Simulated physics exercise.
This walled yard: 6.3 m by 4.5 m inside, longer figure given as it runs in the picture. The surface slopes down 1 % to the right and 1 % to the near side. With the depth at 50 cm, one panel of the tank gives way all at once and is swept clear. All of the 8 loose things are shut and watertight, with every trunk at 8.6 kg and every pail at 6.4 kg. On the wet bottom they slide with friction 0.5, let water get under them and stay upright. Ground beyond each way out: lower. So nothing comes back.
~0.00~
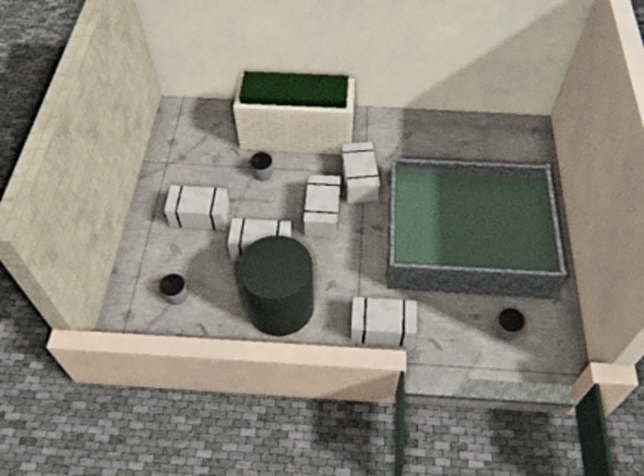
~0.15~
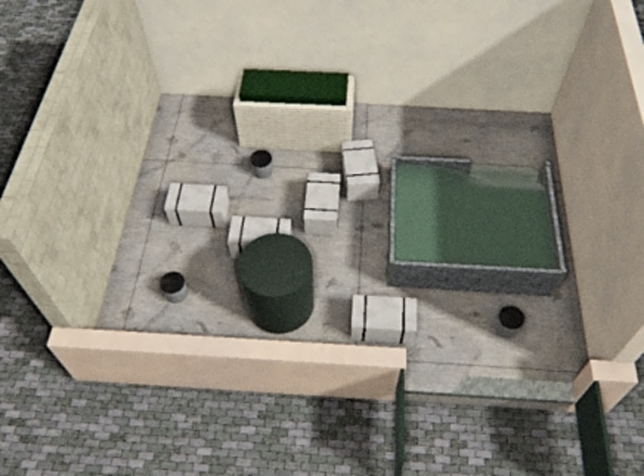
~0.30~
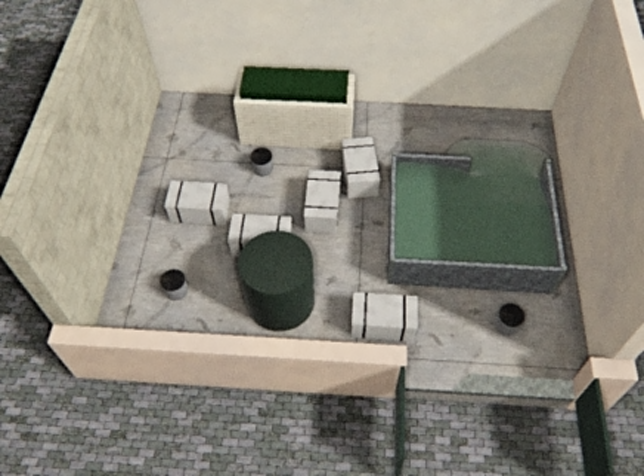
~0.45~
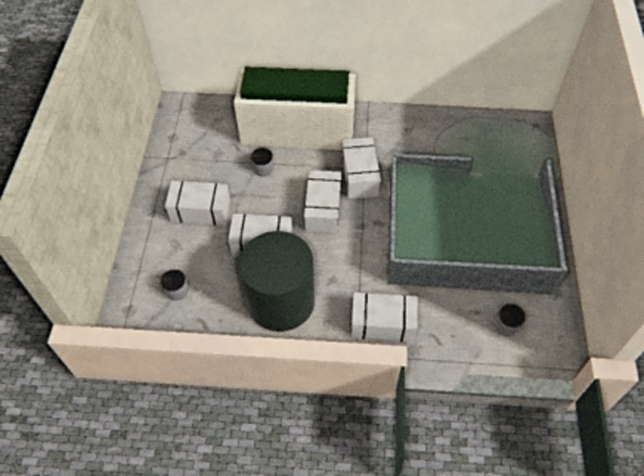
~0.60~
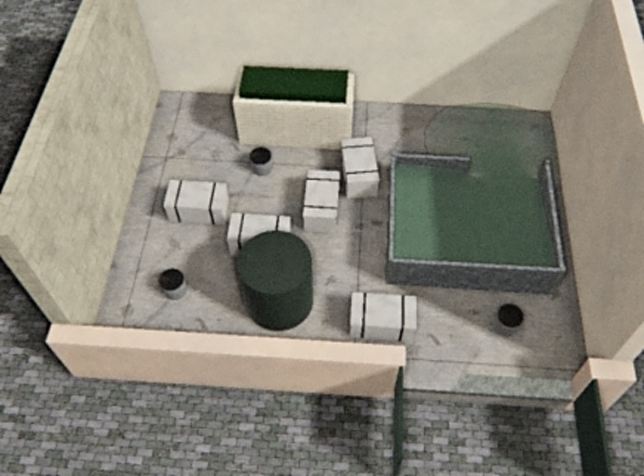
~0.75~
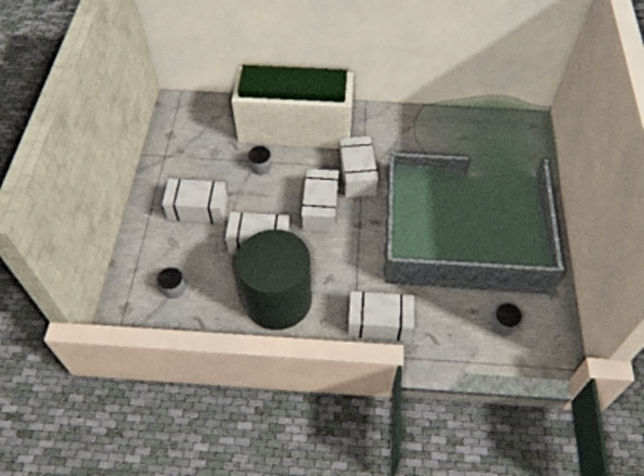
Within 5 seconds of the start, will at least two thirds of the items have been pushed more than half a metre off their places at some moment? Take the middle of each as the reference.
Within the middle third.
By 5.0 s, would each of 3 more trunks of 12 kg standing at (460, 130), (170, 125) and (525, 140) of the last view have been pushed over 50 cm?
In the order asked: Above the mark; above the mark; above the mark.
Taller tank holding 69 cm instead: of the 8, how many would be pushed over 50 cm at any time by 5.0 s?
That would give 5.
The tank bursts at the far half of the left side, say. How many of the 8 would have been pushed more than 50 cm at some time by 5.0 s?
Count: 6.
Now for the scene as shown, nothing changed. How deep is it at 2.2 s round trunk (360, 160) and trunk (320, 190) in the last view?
Around 2 cm and 0 cm.
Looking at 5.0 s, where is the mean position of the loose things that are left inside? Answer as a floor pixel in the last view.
I'd say about (292, 268) in the last view.
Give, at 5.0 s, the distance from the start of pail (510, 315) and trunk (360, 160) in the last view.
First: 0 cm. Second: 200 cm.
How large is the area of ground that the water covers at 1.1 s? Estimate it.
At that time the wet patch spans about 7.0 m2.
After 1.1 s 0 of 8 are over 50 cm from their spots; 0 afloat.
After 2.2 s 0 of 8 are over 50 cm from their spots; 0 afloat.
After 3.5 s 1 of 8 are over 50 cm from their spots; 1 afloat.
After 5.0 s 3 of 8 are over 50 cm from their spots, and 3 have been at some point; 2 afloat.
